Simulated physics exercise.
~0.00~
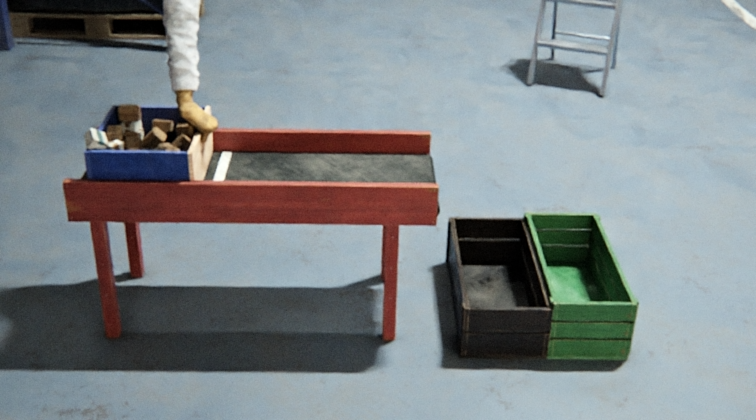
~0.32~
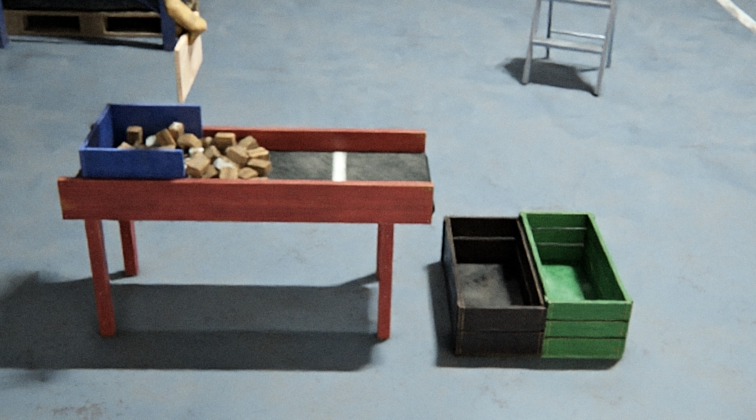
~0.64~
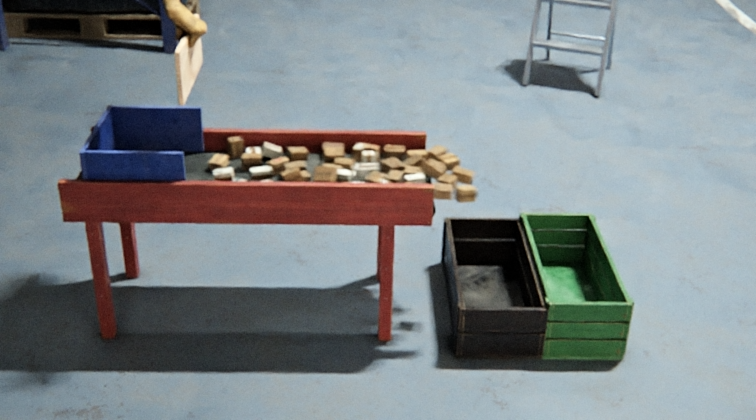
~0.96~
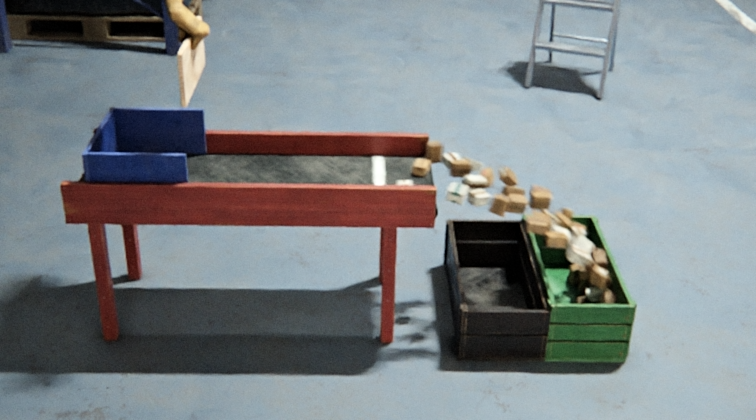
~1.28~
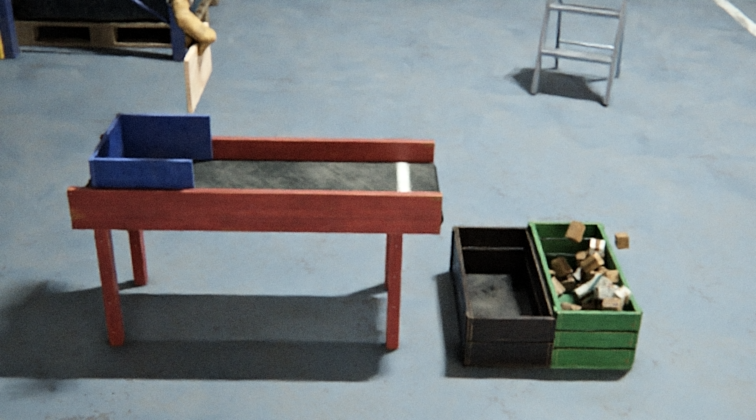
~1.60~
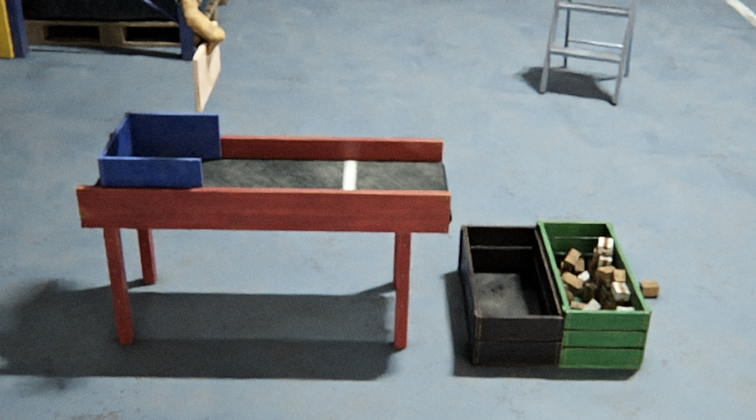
The clip opens on a blue box of small brown and pale blocks at the left end of a red-sided conveyor, where a hand holds a wooden gate. The gate is lifted clear, and the dark belt with its white stripe carries the blocks rightward. They spread out along the belt and begin tumbling off the right end. The falling stream passes over the black tub and pours into the green one beyond. In the end the belt is bare, the black tub is empty, and the blocks lie piled in the green tub, except one on the floor to its right.
